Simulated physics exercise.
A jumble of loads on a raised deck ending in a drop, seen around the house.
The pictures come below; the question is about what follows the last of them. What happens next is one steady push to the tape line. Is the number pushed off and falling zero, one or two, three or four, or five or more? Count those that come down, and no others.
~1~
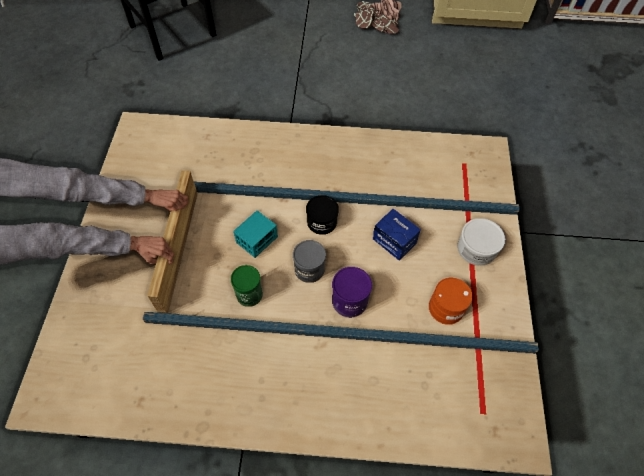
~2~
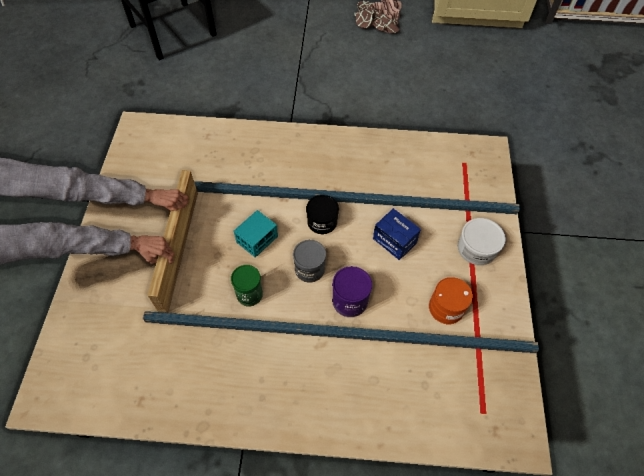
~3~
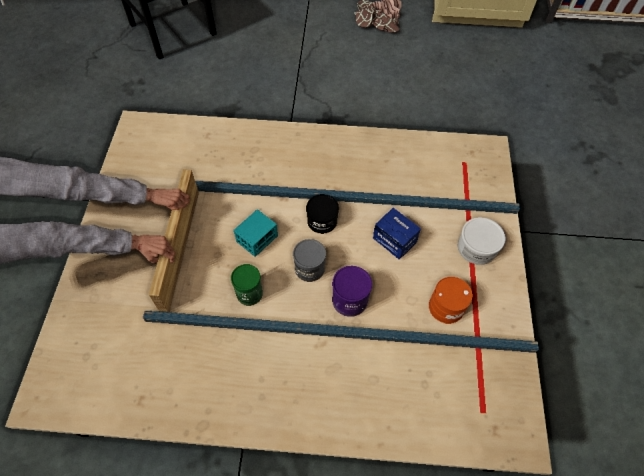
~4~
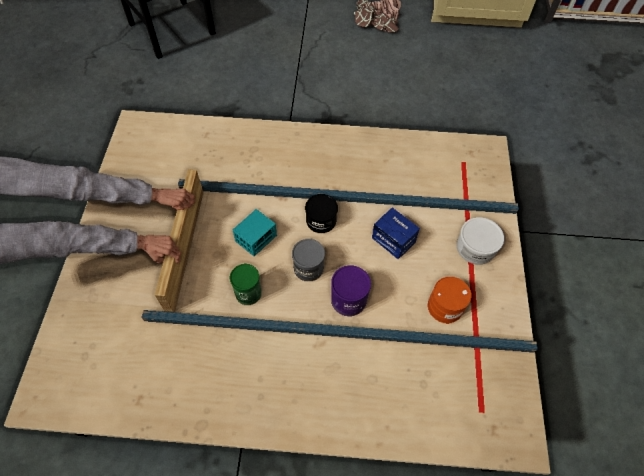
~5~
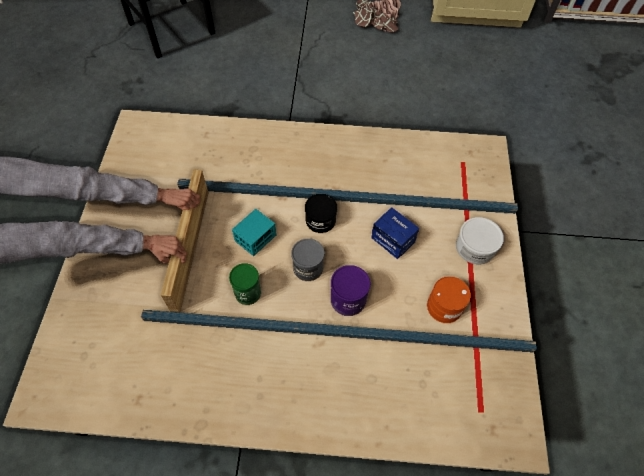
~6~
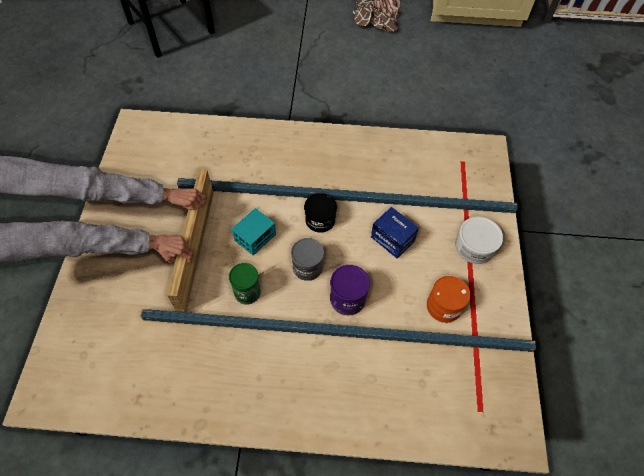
It is one or two.
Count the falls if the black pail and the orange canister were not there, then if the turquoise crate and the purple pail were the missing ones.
The count is 1 in one try and 0 in the other, in that order.
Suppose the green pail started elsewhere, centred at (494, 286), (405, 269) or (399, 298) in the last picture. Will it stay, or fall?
Place by place, it is safe; is safe; is safe.
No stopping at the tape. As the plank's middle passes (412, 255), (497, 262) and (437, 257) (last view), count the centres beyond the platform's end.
First 0, then 4, finally 0.
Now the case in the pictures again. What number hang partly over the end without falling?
I make it 2.
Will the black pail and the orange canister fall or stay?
Looking at each, the black pail holds its spot and the orange canister drops away.
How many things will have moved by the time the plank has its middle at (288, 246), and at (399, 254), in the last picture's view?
3 at one spot and 8 at the other.
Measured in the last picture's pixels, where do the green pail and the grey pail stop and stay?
Green pail at (492, 301), grey pail at (491, 275).
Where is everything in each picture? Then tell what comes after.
In the first picture, white pail (480, 242); orange canister (450, 301); blue box (396, 234); plank (175, 240); tape (473, 272).
In the second picture, orange canister (450, 301); plank (175, 239).
In the third picture, blue box (396, 234); green pail (248, 286).
In the fourth picture, white pail (479, 241); grey pail (309, 261).
In the fifth picture, orange canister (448, 300); black pail (321, 214).
In the sixth picture, white pail (478, 241); orange canister (448, 300); blue box (394, 233); plank (193, 239); tape (471, 270).
A little later, none off yet; white pail at rest near (478, 241); orange canister at rest near (448, 300); blue box at rest near (394, 233).
Next, none off yet; white pail at rest near (478, 241); orange canister at rest near (448, 300); blue box shifted a little near (403, 233).
Later still, none off yet; white pail shifted a little near (499, 243); orange canister shifted about its own width near (504, 302); blue box shifted well along near (465, 246).
When it is over, the number that fall off is one or two; down, orange canister and white pail.
